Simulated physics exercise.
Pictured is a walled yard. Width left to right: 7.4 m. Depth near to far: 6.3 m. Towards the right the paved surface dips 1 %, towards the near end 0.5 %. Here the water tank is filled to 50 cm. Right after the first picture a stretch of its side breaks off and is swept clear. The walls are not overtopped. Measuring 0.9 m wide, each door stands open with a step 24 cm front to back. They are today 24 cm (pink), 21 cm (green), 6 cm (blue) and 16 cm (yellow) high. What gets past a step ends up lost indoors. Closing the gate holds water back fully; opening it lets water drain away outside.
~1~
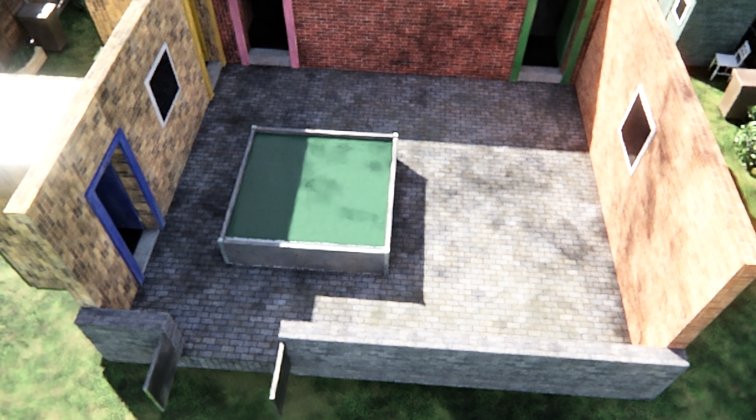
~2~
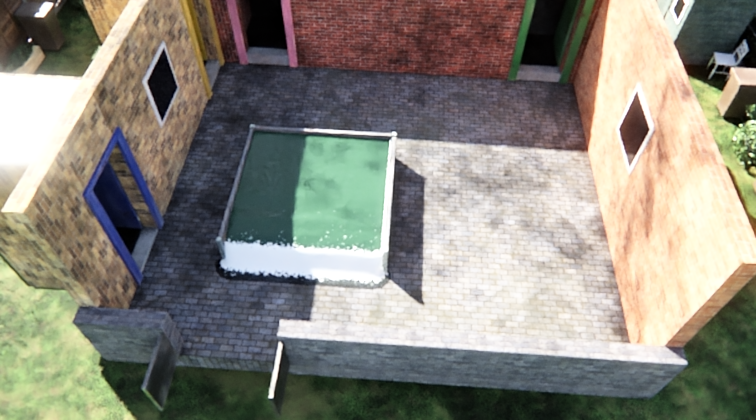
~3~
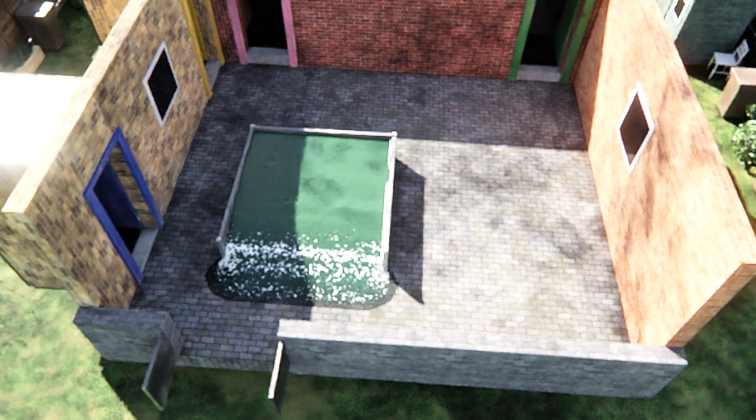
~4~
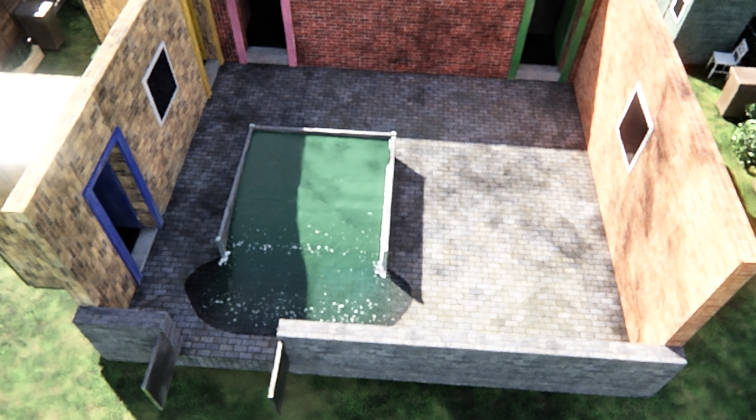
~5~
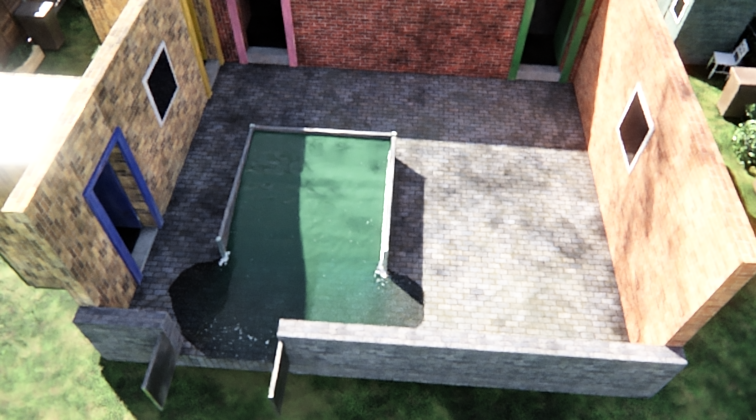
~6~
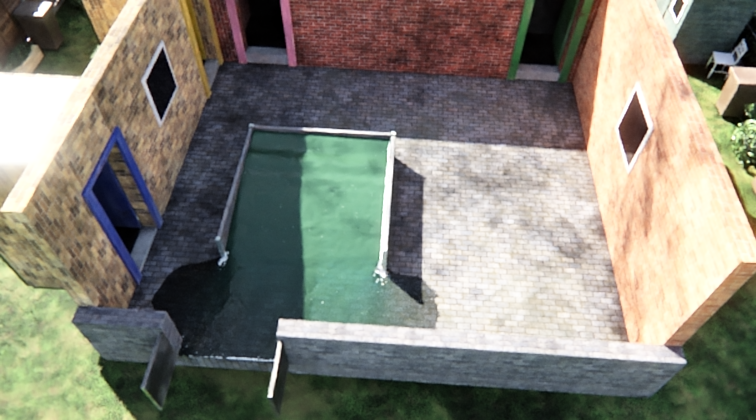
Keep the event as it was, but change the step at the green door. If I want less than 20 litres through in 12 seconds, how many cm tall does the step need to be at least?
You would need about 7.5 cm.
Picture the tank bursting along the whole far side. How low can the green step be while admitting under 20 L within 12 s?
With that break, close to 11.5 cm.
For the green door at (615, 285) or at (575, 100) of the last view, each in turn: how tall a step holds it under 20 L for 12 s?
First place around 13.5 cm, second around 7.0 cm.
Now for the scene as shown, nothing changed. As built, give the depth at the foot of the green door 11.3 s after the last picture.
You'd measure close to 6.0 cm there.
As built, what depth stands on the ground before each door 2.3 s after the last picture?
Door by door, in centimetres - pink 0, green 0, blue 3, yellow 0.
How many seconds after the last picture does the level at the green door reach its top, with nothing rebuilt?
Peak: Close to 5.5 s.
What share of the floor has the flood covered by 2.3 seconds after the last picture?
Around 35 per cent of the floor.
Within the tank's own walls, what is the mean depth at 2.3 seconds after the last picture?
The mean depth is about 15 cm.
Then, 0.7 s after the last picture water covers 15 % of the floor, deepest (37 cm) near (307, 336); it has not reached the green door.
Then, 2.3 s after the last picture water covers 35 % of the floor, deepest (26 cm) near (318, 348); it has not reached the green door.
Then, 11.3 s after the last picture water covers 95 % of the floor, deepest (8 cm) near (623, 371); 6 cm at the green door, 0 litres in over its 21 cm step.
At the green door as built, the water peaked near 12 cm, 5.7 s after the last picture.
With a step of 6.5 cm, 32 litres would have come in within the 12 s; with 9 cm, 8 litres. So under 20 litres takes about 7.5 cm.
